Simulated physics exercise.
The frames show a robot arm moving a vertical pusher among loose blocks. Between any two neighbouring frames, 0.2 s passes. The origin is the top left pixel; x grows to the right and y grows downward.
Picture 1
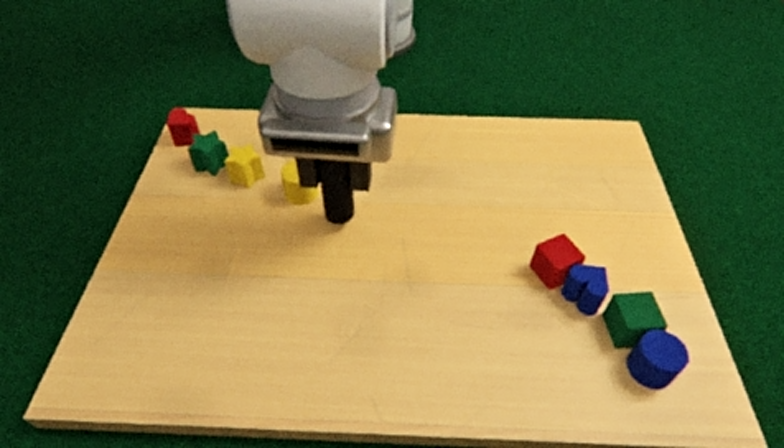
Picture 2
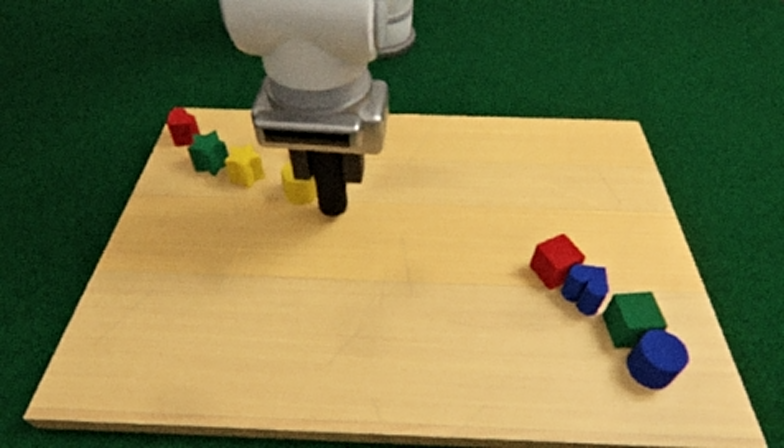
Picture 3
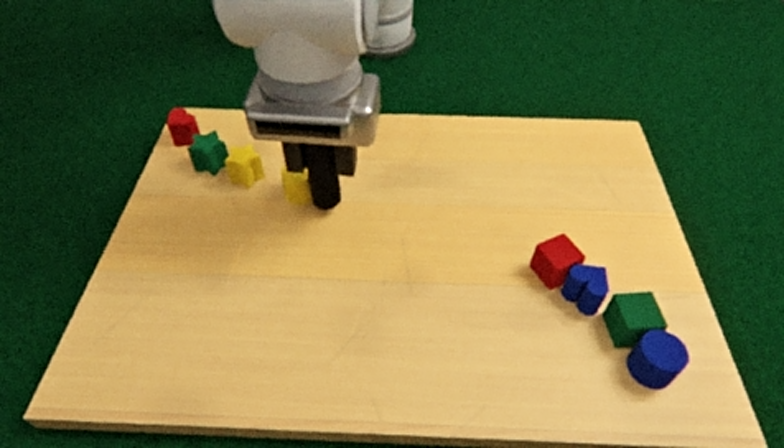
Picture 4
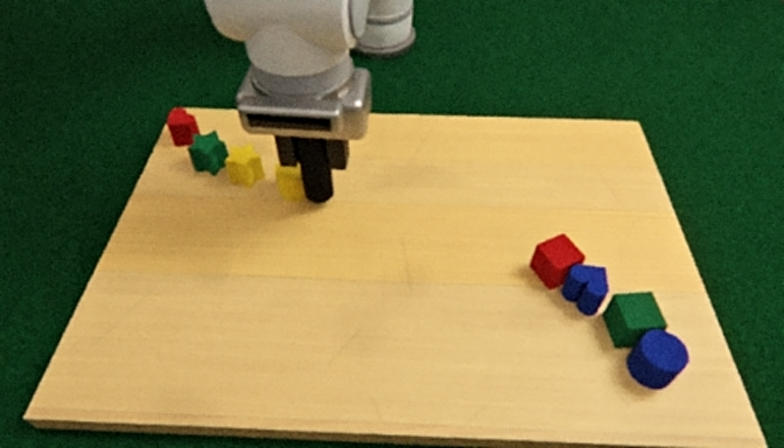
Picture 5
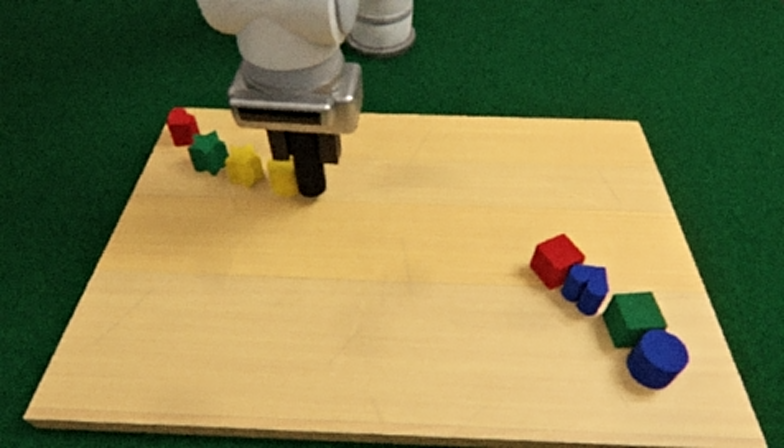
On a light wooden board over green cloth, a robot arm holds a dark vertical pusher beside a partly hidden yellow block. The pusher slides a short way left and toward the far edge, nudging that block slightly left toward the yellow star, while the other blocks stay still.
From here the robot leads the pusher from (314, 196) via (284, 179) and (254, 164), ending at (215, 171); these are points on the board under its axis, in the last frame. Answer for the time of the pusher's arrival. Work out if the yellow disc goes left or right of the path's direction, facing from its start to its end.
With start-to-end as forward, it shifts right.
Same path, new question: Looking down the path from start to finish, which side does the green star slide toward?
Measured against the direction from start to end, the green star shifts toward the left-hand side.
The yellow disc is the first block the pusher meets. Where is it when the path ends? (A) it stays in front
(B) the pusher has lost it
It's B.
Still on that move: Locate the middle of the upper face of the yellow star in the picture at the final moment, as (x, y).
The middle of its upper face should be somewhere near (189, 137).
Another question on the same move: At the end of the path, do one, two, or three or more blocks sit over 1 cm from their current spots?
It's going to be three or more.
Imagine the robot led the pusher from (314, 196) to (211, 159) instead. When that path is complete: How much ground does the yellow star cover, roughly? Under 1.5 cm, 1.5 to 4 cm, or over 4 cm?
It shifts by more than 4 cm.
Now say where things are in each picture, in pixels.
The first picture shows lower end of the pusher at (340, 213), tops of blocks, green star at (205, 141), yellow star at (242, 154), yellow disc partly hidden, red hexagonal block hidden.
The second picture shows pusher at (333, 206), blocks as before.
The third picture shows pusher at (327, 199), blocks as before.
The fourth picture shows pusher at (320, 193), yellow disc at (292, 167).
The fifth picture shows pusher at (313, 188), green star at (205, 141), yellow star at (242, 154), yellow disc at (284, 162), red hexagonal block hidden.
The first path, step by step. One third of the way, pusher at (282, 170); green star at (199, 141); yellow star at (226, 148), turned 50° anticlockwise; yellow disc at (255, 144).
Two thirds of the way, pusher at (251, 156); green star at (167, 141), turned 30° anticlockwise; yellow star at (197, 140), turned 70° anticlockwise; yellow disc at (224, 131).
At the end, pusher at (212, 163); green star at (159, 142), turned 40° anticlockwise; yellow star at (189, 137), turned 80° anticlockwise; yellow disc at (215, 125); red hexagonal block not moved.
